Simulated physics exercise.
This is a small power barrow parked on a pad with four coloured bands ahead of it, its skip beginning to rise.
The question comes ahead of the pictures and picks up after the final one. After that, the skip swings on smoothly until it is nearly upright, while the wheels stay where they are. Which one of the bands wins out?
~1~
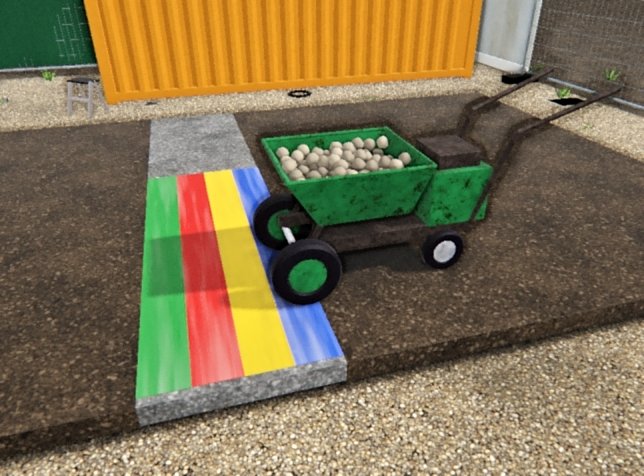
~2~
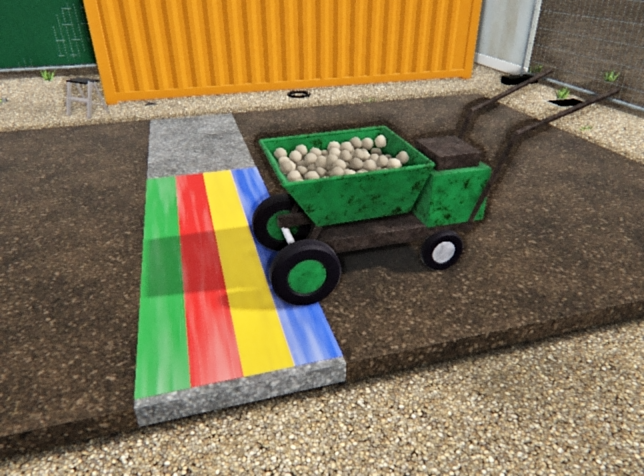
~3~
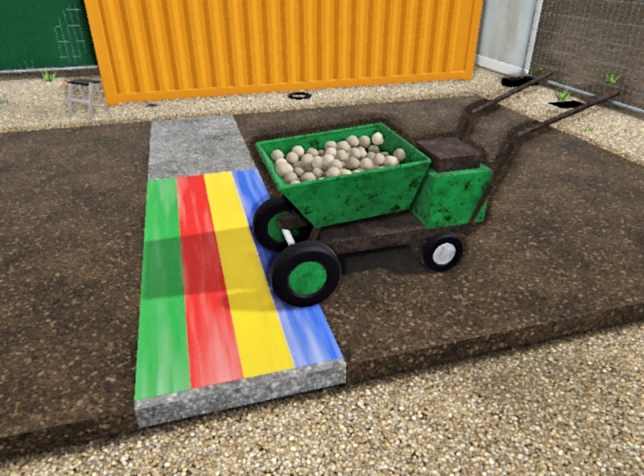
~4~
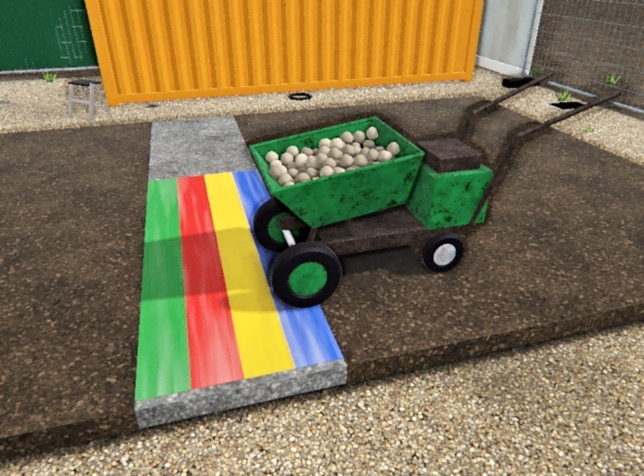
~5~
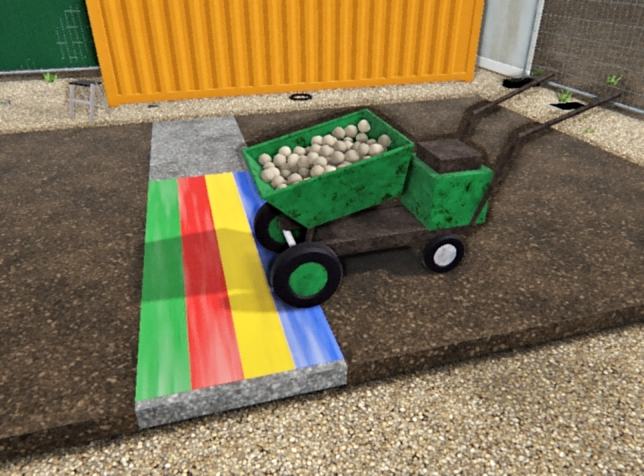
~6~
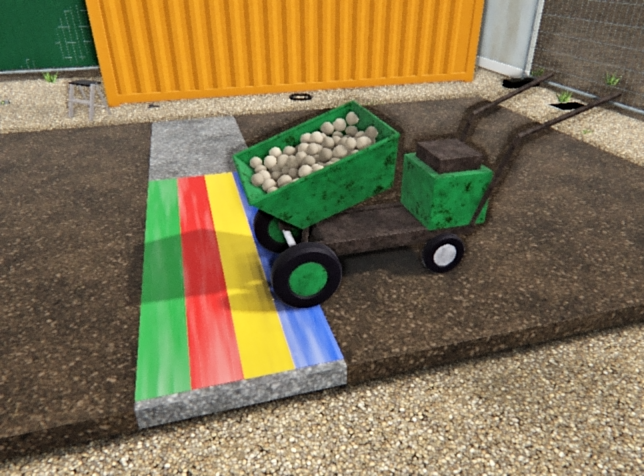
Green wins out.
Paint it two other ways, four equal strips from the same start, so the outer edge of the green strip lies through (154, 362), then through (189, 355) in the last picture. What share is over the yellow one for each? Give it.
The first gives around 0 per cent, the second around 0 per cent.
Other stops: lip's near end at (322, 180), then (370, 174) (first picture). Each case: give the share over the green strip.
Estimates: 30 %, 10 %.
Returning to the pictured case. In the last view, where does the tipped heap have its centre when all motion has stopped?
Near pixel (159, 291).
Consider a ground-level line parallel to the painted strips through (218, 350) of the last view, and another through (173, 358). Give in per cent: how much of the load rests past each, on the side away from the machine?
90 and 60 in a hundred.
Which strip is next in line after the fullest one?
Just behind the leader sits that red strip.
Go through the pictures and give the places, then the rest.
The first frame shows lip of the skip (287, 184), level; top of the load (349, 160), river pebbles; blue strip (307, 326); yellow strip (261, 335); red strip (214, 344); green strip (164, 353).
The second frame shows lip of the skip (284, 185), level; top of the load (356, 166).
The third frame shows lip of the skip (280, 188), tipped barely; top of the load (353, 165).
The fourth frame shows lip of the skip (272, 192), tipped a little; top of the load (347, 162).
The fifth frame shows lip of the skip (262, 197), tipped a little; top of the load (356, 150).
The sixth frame shows lip of the skip (251, 204), tipped clearly; top of the load (344, 144); blue strip (306, 329); yellow strip (261, 338); red strip (213, 346); green strip (163, 356).
Just after the last frame, skip tipped steeply; every one in the skip.
A moment on, skip tipped right over; the larger part in the skip; just a few over the red strip; about a tenth over the green strip; just a few falling; just a few off the paint.
Further on, skip tipped right over; about a tenth in the skip; about a tenth over the red strip; roughly half over the green strip; roughly a quarter off the paint.
When it is over, skip tipped right over; about a tenth in the skip; not one over the blue strip; not one over the yellow strip; roughly a quarter over the red strip; roughly half over the green strip; roughly a quarter off the paint.
